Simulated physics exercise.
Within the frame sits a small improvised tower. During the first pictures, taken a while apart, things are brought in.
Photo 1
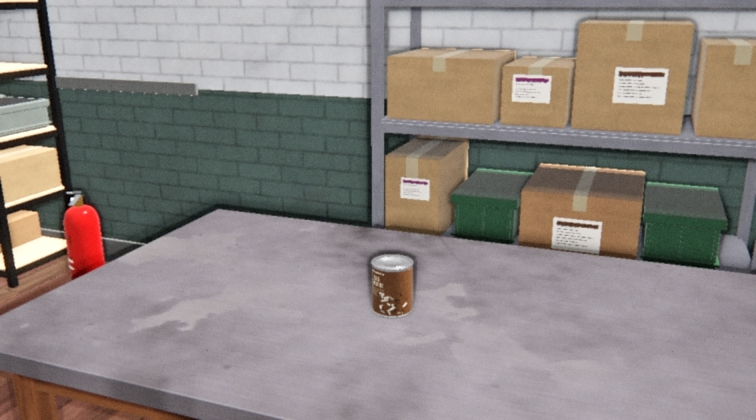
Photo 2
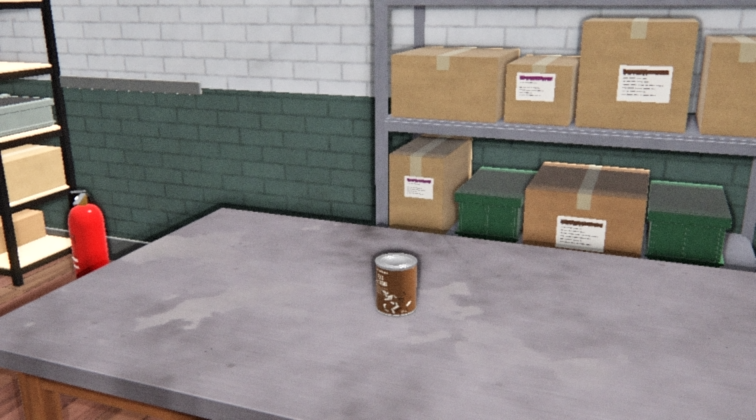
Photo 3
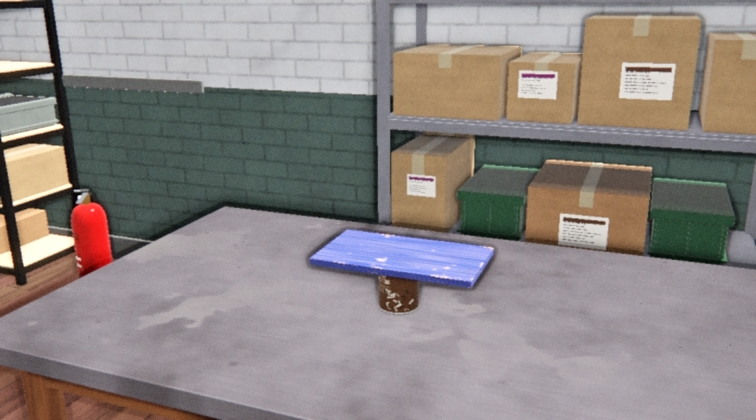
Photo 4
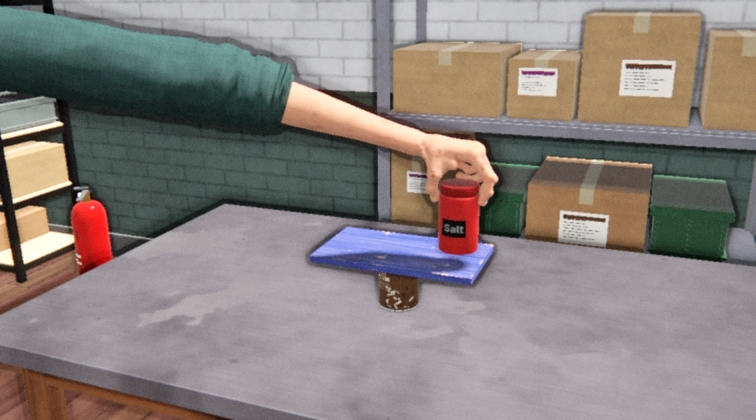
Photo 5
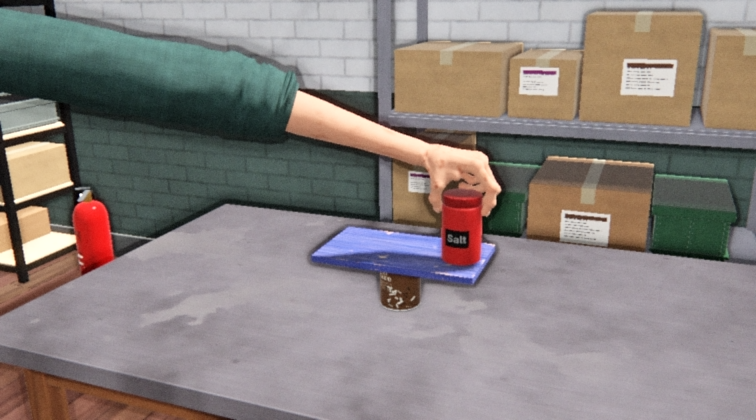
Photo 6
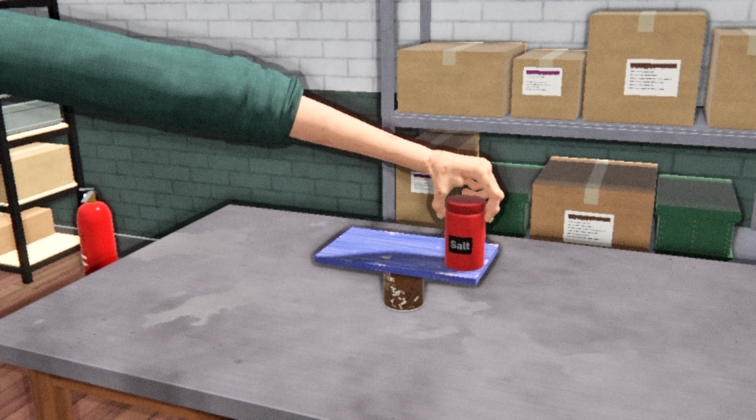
The video shows a brown tin standing on a gray table, then a blue board resting across its top. A hand in a green sleeve reaches in from the left, lowers a red salt jar onto the board's right side and keeps holding it.
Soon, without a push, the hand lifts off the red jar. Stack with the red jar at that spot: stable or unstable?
I expect a mishap.
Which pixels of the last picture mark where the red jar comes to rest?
At about (531, 318).
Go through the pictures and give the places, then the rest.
In the first frame, the last thing is not in view yet; brown tin (392, 286).
In the second frame, the last thing is not in view yet; brown tin (396, 285).
In the third frame, the last thing is not in view yet; brown tin (399, 283).
The fourth frame shows still above its spot; red jar (459, 216); brown tin (399, 280).
The fifth frame shows still above its spot; red jar (462, 226); brown tin (400, 280).
The sixth frame shows set down, still held; red jar (465, 233); brown tin (404, 280).
Then, 0.30 s past the last view, red jar now fallen; blue board rocked 23° from its first pose.
Then, 0.40 s past the last view, blue board rocked 48° from its first pose.
Then, 0.60 s past the last view, blue board rocked 36° from its first pose.
Then, 1.20 s past the last view, blue board rocked 35° from its first pose.
Finally, fallen, red jar; moved from the start, blue board; brown tin still in place. Final places as the last picture's camera would see them, red jar near (531, 319). The stack comes apart.
